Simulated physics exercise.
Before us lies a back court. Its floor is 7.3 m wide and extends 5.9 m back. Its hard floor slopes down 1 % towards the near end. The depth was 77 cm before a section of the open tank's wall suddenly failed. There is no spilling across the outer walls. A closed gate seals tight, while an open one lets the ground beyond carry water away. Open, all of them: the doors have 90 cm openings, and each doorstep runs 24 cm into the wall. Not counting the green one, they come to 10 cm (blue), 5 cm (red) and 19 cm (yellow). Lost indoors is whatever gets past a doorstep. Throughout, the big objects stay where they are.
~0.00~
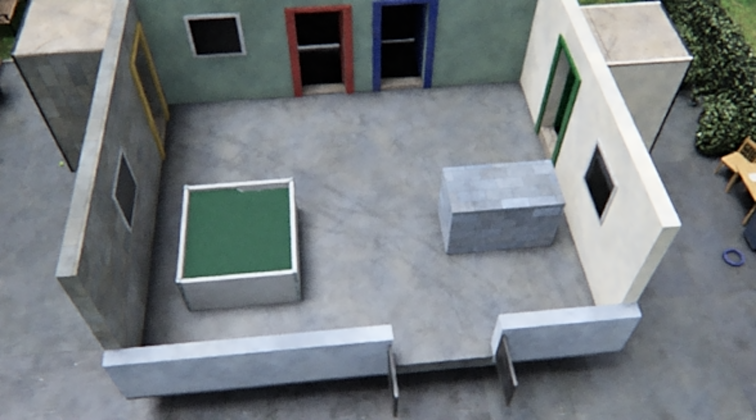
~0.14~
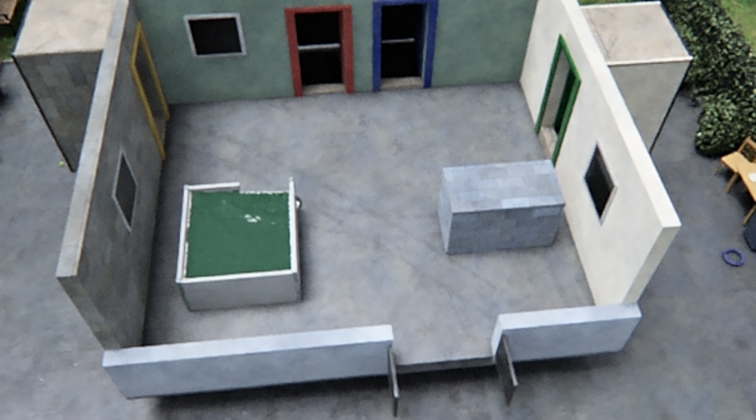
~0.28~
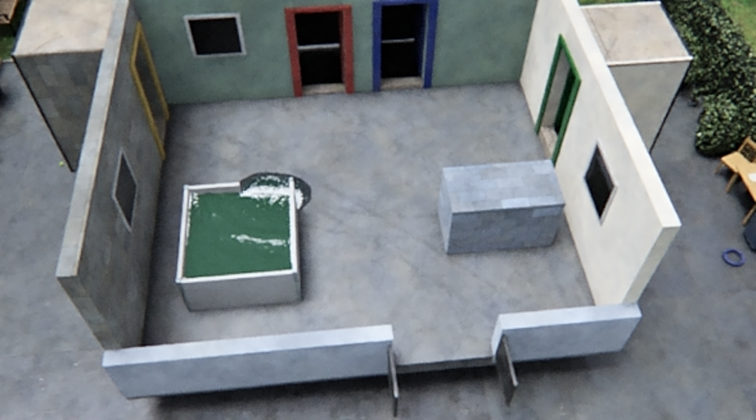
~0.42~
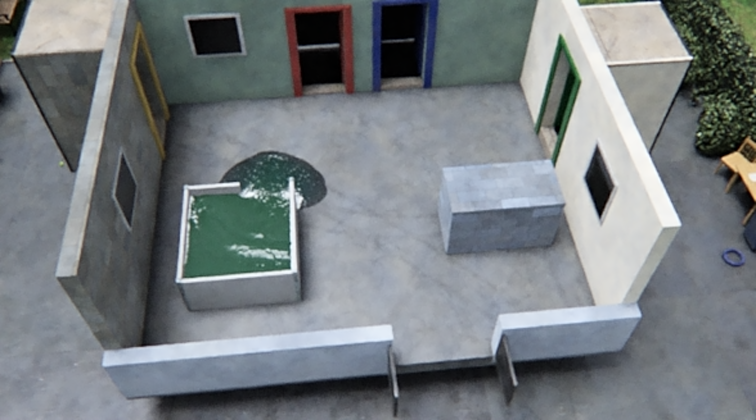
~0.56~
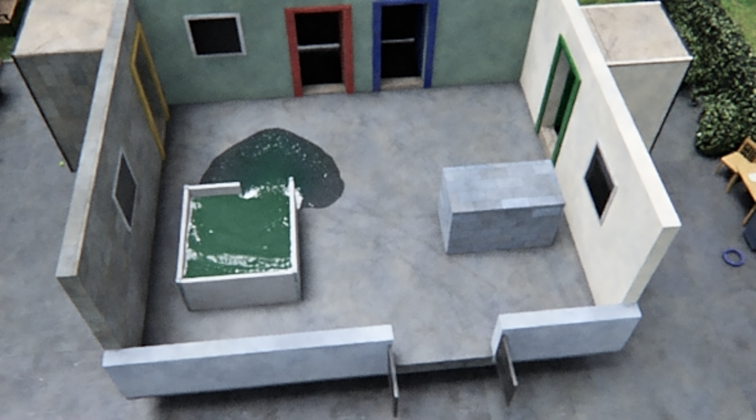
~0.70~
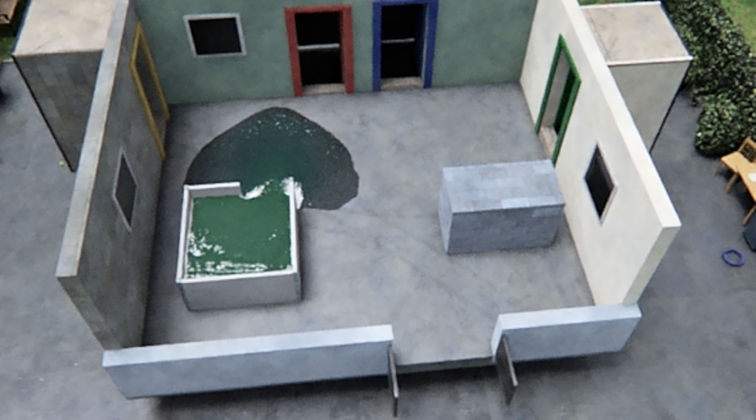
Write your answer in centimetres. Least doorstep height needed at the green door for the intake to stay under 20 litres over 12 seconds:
6 cm or so.
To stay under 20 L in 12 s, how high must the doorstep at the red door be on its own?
Roughly 19 cm at red.
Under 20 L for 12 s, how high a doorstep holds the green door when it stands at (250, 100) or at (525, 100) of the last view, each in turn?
Around 22 and 12.0 cm respectively.
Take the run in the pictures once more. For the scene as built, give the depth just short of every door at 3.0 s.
Depth (cm): Green 0 / blue 11 / red 15 / yellow 16.
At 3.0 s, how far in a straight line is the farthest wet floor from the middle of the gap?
Around 6.0 m from the gap.
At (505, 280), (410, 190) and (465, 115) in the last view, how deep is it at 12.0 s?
Approx. 3 / 5 / 5 cm.
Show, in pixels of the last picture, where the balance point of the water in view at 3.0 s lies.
Around (273, 183).
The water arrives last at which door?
Answer: Green.
After 1.4 s water covers 30 % of the floor, deepest (38 cm) near (278, 205); it has not reached the green door.
After 3.0 s water covers 35 % of the floor, deepest (24 cm) near (278, 205); it has not reached the green door.
After 12.0 s water covers 95 % of the floor, deepest (10 cm) near (140, 374); 7 cm at the green door, 0 litres in over its 25 cm doorstep.
At the green door as built, the water arrived by 3.7 s and peaked near 9 cm at 10.2 s.
With a doorstep of 5.5 cm, 28 litres would have come in within the 12 s; with 6.5 cm, 14 litres. So under 20 litres takes about 6 cm.
